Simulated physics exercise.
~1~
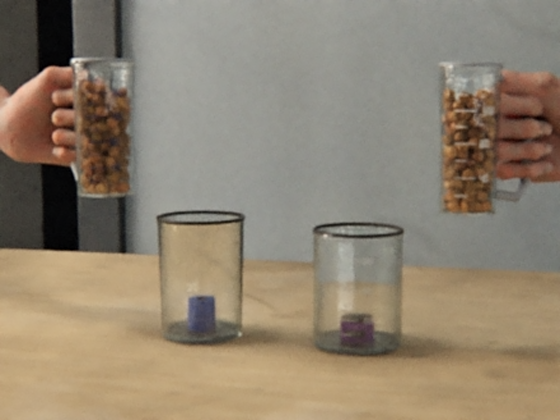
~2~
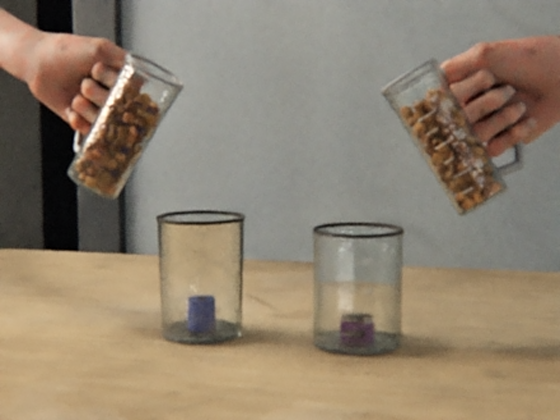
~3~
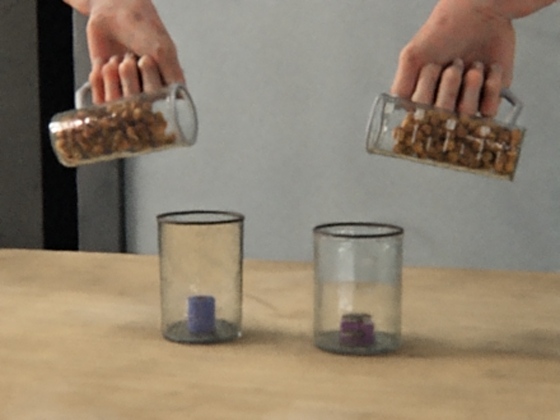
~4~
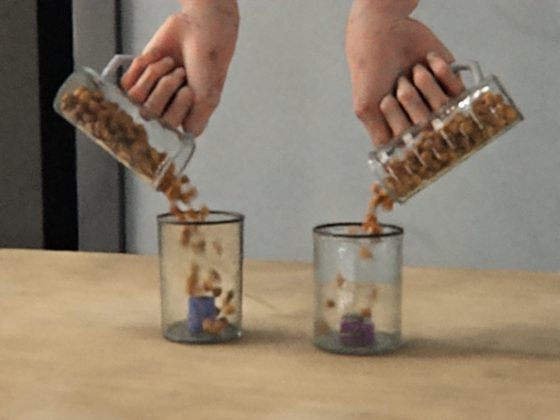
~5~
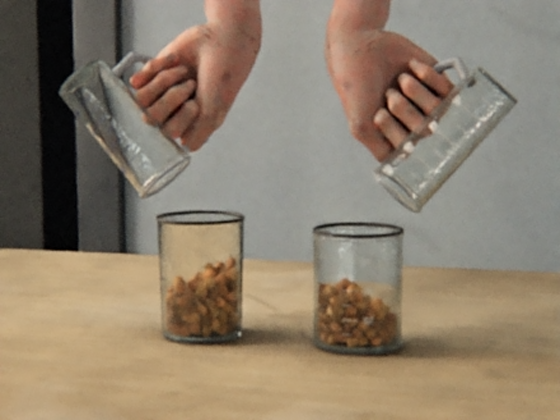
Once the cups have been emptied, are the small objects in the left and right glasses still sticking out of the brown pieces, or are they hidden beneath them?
Both are hidden. The brown pieces bury the blue object in the left glass and the purple object in the right glass.
